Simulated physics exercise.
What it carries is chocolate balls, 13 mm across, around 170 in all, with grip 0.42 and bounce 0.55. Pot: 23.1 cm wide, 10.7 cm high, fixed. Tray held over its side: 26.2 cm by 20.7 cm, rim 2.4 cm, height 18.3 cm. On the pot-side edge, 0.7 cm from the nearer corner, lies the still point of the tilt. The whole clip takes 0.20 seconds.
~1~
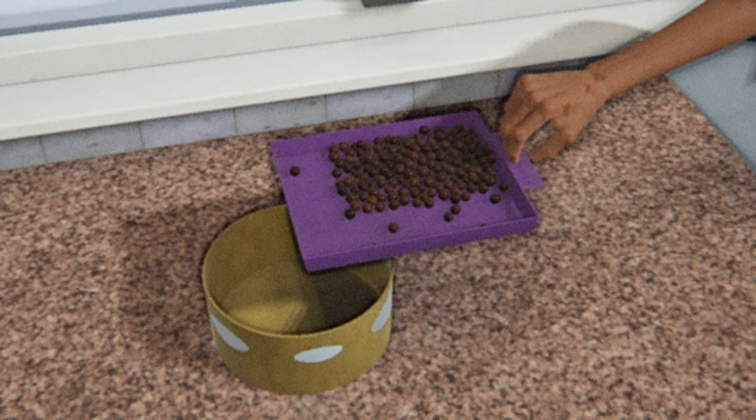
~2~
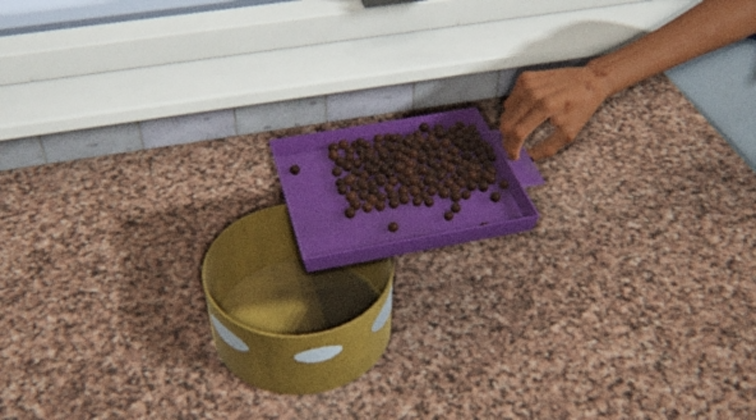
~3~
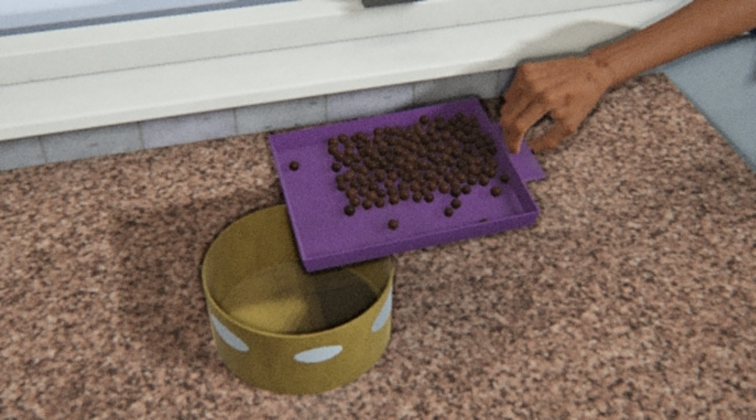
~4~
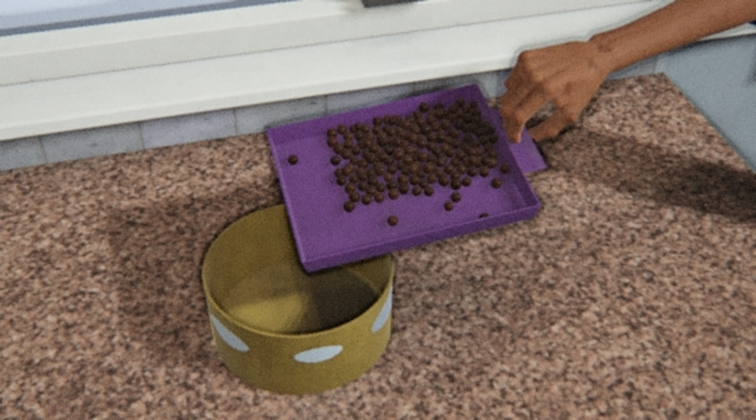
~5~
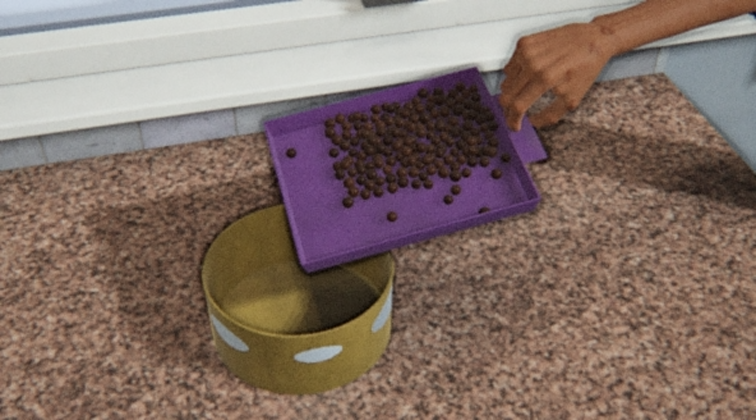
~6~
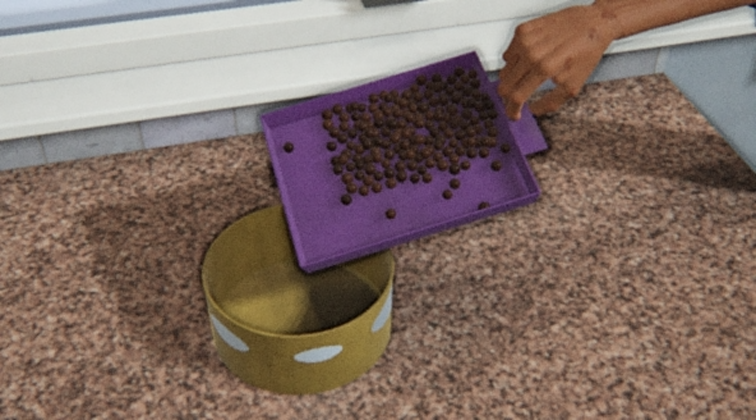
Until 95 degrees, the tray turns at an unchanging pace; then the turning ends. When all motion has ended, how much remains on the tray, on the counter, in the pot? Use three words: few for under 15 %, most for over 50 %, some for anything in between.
Tray: Few; counter: Most; pot: Few.
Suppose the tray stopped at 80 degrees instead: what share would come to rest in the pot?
I'd expect some 0 per cent in the pot.
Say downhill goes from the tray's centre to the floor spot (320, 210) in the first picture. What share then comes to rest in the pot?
Estimate: Near 60 per cent.
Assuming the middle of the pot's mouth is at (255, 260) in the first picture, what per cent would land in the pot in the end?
0 %.
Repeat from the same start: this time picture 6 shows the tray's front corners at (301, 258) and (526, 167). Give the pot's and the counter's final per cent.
Pot 65 % / counter 35 %.
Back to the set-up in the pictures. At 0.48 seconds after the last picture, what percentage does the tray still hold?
Around 70 percent.
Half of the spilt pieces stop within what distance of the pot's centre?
I'd say around 28 centimetres.
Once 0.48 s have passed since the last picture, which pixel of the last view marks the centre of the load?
Roughly (313, 272).
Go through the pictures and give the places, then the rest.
Tray tilt 0 degrees, front corners at (307, 255) and (534, 215); middle of the pieces at (413, 168); pot at (298, 265), in the first frame.
Tray tilt 1 degrees, front corners at (307, 255) and (534, 214); middle of the pieces at (413, 166), in the second frame.
Tray tilt 4 degrees, front corners at (306, 256) and (534, 210), lowest corner left front; middle of the pieces at (413, 160), in the third frame.
Tray tilt 8 degrees, front corners at (306, 258) and (535, 203), lowest corner left front; middle of the pieces at (412, 151), in the fourth frame.
Tray tilt 14 degrees, front corners at (305, 260) and (535, 196), lowest corner left front; middle of the pieces at (411, 141), in the fifth frame.
Tray tilt 19 degrees, front corners at (304, 262) and (535, 190), lowest corner left front; middle of the pieces at (410, 131); pot at (298, 265), in the sixth frame.
Then, 0.29 s after the last picture, tilt 57 degrees; the tray holds 100 %, the pot 0 %.
Then, 0.48 s after the last picture, tilt 82 degrees; the tray holds 70 %, the pot 0 %.
Then, 0.79 s after the last picture, tilt 95 degrees; the tray holds 5 %, the pot 0 %.
In the end, tray 0 %, counter 100 %, pot 0 %.
